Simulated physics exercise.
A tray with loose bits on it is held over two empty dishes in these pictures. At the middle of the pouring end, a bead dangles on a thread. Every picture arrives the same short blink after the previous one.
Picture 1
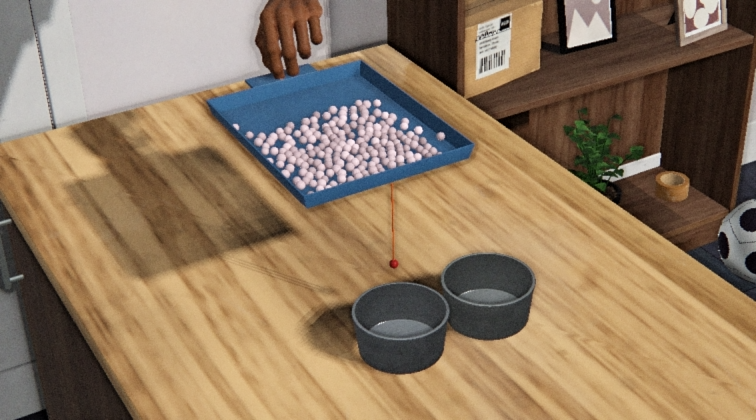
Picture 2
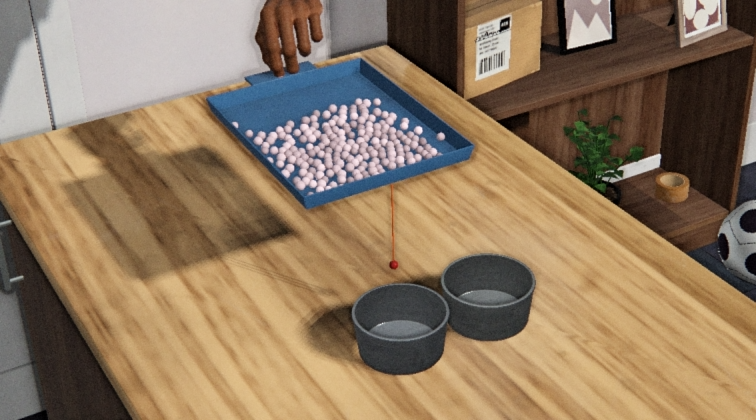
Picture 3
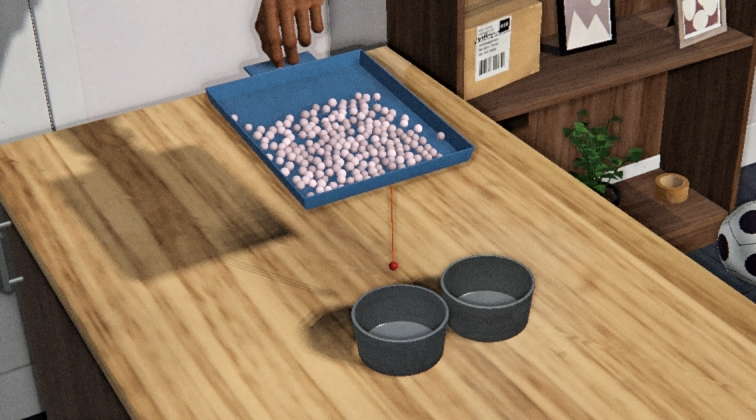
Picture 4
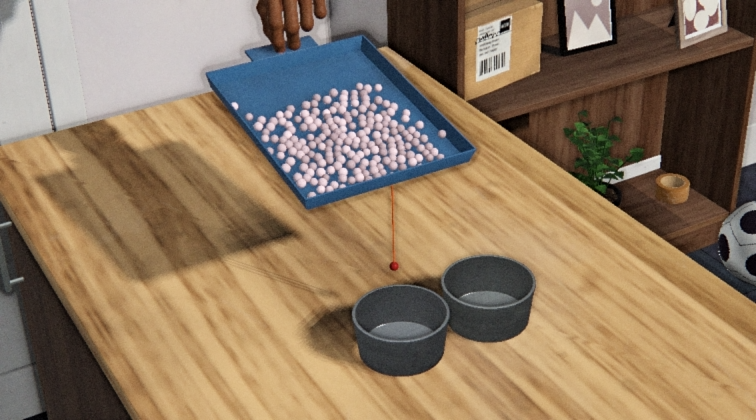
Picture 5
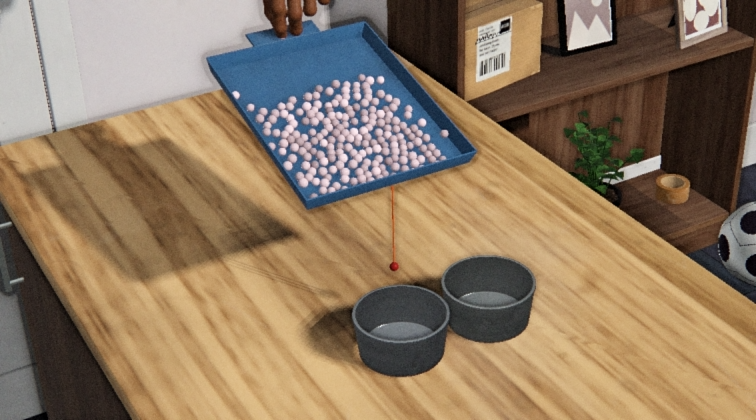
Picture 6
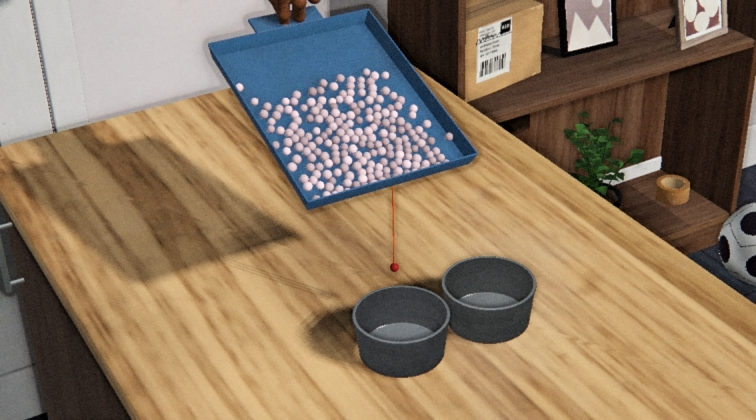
A blue tray of small pale pink balls was tilted gradually as a hand raised its far end, and the balls shifted slightly while a red bead hung near two empty dark grey dishes.
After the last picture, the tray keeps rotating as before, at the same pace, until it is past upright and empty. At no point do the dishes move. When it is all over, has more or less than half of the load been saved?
Most is saved.
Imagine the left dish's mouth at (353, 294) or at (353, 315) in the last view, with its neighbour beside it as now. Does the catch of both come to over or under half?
Catch, run one: Below the halfway mark; run two: Past the halfway mark.
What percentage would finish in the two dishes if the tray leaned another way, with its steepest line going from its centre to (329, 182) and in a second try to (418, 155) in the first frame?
You'd get 10 per cent the first time and 40 per cent the second time.
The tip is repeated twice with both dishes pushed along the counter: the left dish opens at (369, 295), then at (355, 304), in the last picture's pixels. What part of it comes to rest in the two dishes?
Around 50 and around 60 per cent, in that order.
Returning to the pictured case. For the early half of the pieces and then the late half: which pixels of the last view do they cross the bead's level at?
I'd say close to (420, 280) at first and close to (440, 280) later on.
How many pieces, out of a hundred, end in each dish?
About: Left dish 40, right dish 40 per cent.
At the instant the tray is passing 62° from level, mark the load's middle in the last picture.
Somewhere about (392, 165).
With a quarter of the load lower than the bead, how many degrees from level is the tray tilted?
A tilt of roughly 90°.
Soon after the last picture, tray tipped steeply; nearly all on the tray; a small part in the air.
A little later, tray tipped right over; about a quarter on the tray; about a quarter in the left dish; about a quarter in the right dish; a small part outside both; about a quarter in the air.
Later still, tray tipped past a quarter turn; about half in the left dish; about a third in the right dish; about a quarter outside both.
By the end, tray tipped past a quarter turn; about half in the left dish; about a third in the right dish; about a quarter outside both.
